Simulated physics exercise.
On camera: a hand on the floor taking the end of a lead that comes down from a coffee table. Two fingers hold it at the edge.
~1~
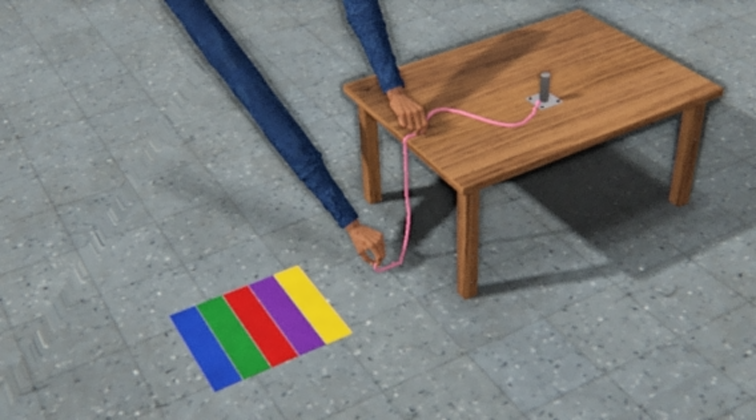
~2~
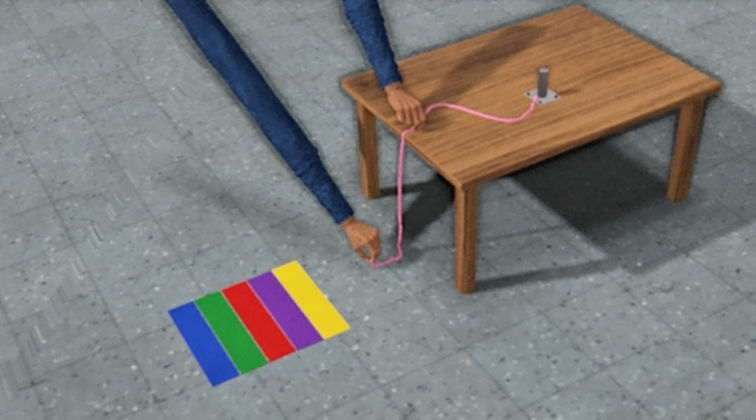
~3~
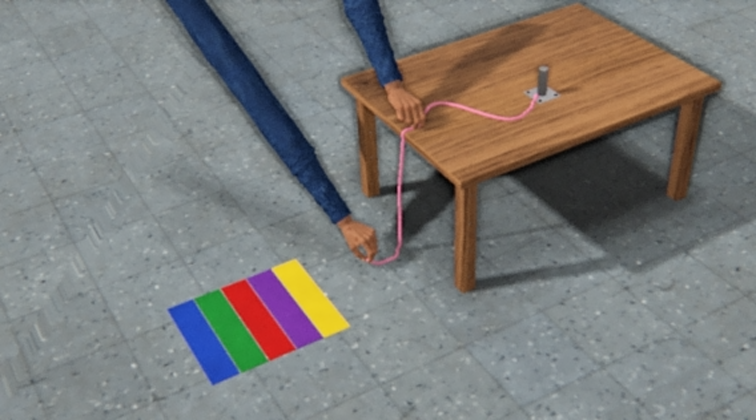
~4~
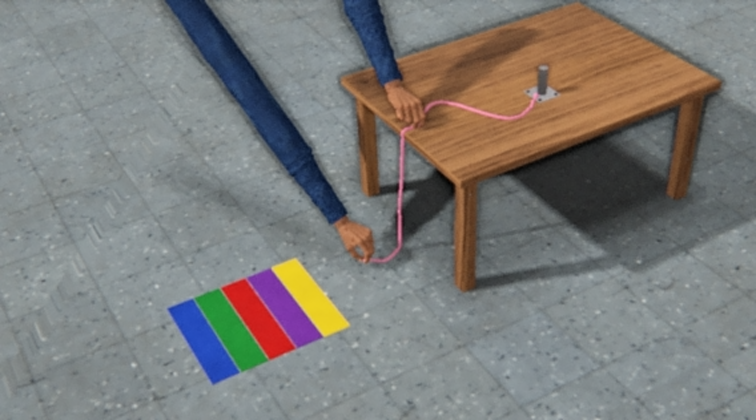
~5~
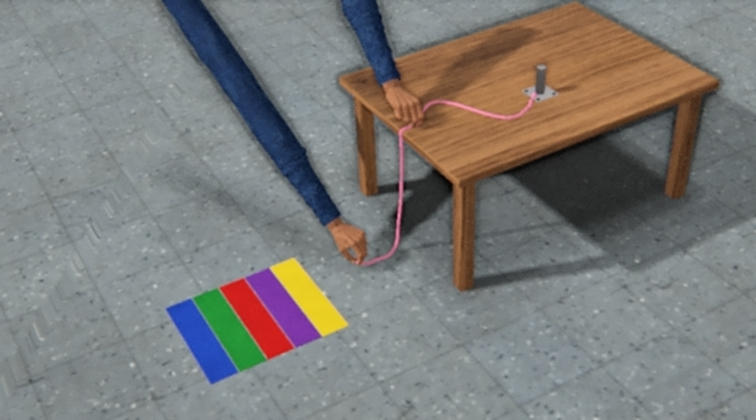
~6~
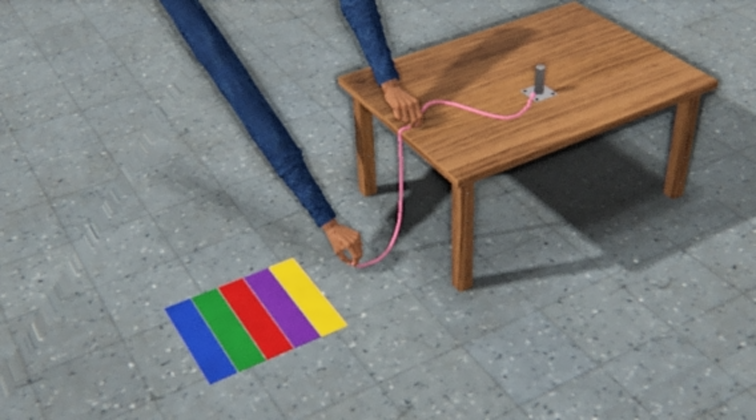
A hand near the floor draws the pink cord's end slightly left beside the table.
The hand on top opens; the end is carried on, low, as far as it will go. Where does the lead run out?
The end stops over the green strip.
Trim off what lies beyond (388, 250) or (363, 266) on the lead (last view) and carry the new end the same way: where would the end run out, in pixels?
About (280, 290) and (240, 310).
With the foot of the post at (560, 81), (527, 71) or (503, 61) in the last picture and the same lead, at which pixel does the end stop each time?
Near (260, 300), (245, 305) and (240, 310).
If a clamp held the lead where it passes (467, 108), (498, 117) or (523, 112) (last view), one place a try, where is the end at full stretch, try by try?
About (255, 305), (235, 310) and (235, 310).
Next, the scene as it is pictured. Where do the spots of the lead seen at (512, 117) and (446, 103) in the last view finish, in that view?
The first at (489, 108), the second at (424, 126).
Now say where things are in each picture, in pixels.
The first picture shows end (375, 264); yellow (330, 325); purple (303, 337); red (276, 348); green (248, 360); blue (220, 372).
The second picture shows end (371, 260); lead through (529, 111) (480, 114) (427, 112) (403, 146) (400, 197) (399, 245).
The third picture shows end (367, 260).
The fourth picture shows end (364, 260); lead through (529, 109) (479, 112) (427, 110) (403, 143) (401, 195) (400, 244).
The fifth picture shows end (357, 262).
The sixth picture shows end (352, 264); lead through (526, 108) (476, 111) (424, 109) (400, 143) (401, 193) (391, 245).
Soon after, end near (278, 294); over purple.
After that, end near (243, 308); over red.
At the stop, end near (222, 316); over green. It gets as far as the green strip.
